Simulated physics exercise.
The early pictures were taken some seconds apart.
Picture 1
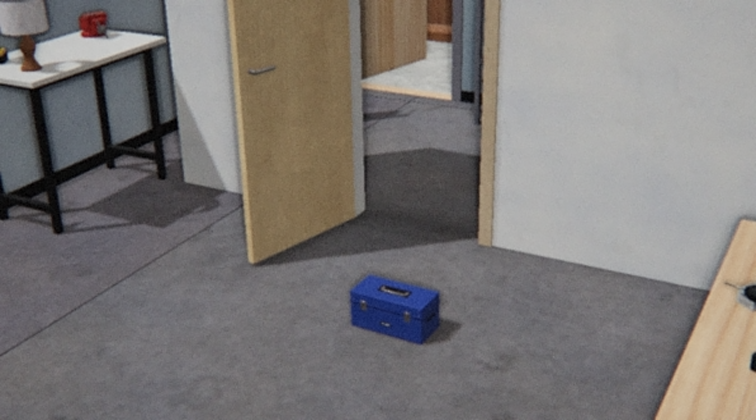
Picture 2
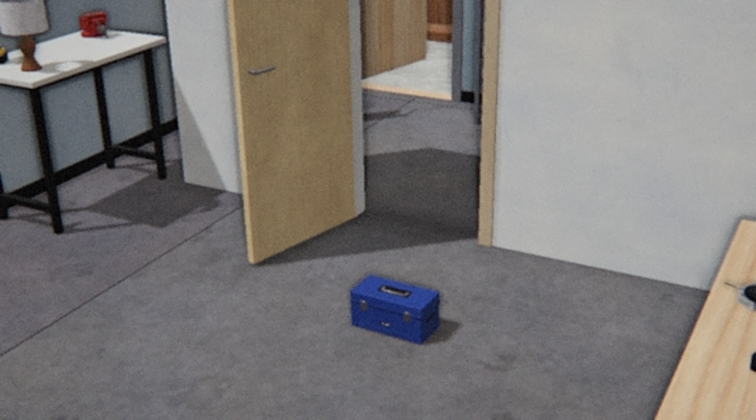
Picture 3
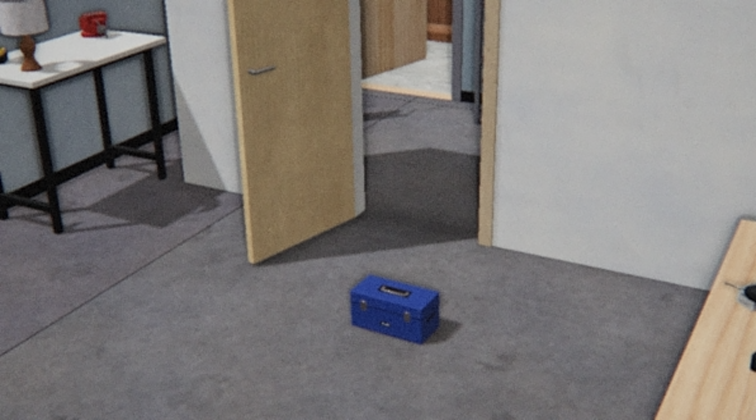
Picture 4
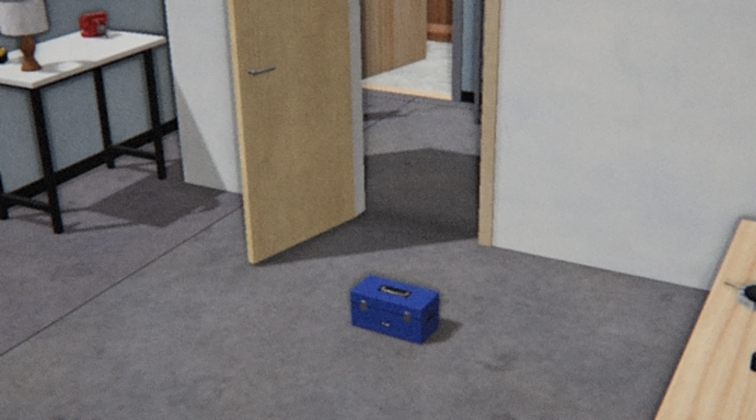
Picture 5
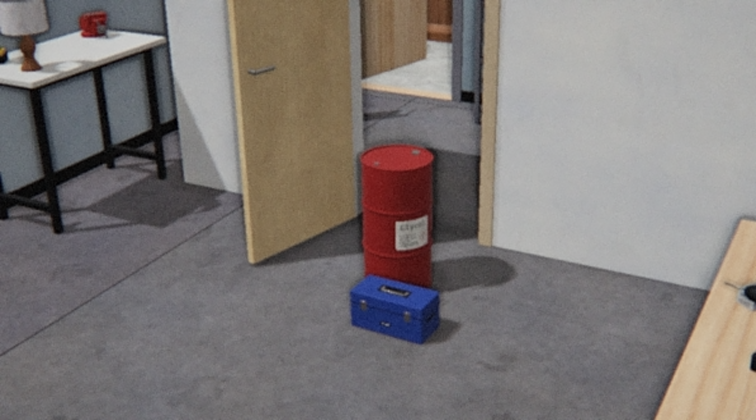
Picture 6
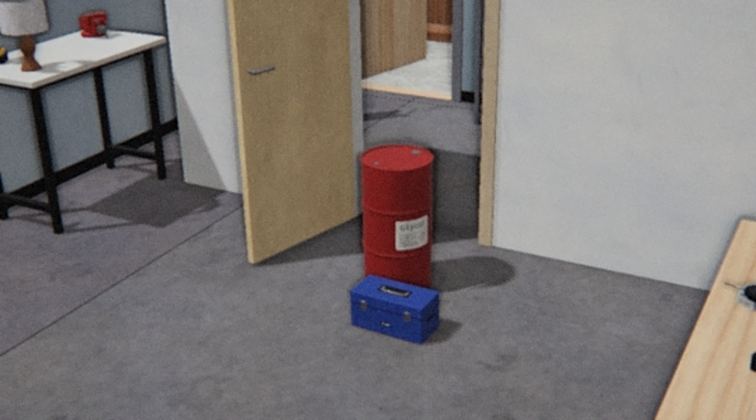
A door stands open behind a blue toolbox, then a red drum appears between them.
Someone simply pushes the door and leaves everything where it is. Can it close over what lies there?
So the door never meets the frame after all.
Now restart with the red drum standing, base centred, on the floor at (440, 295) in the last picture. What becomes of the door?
Finishes its swing.
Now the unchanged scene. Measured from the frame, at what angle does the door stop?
The answer is roughly 60°.
Then, 0.70 s on from there, door 87° open.
Then, 1.00 s on from there, door 72° open.
In the end, door 58° open; both unmoved. At the end, from the last picture's camera, red drum near (399, 221).
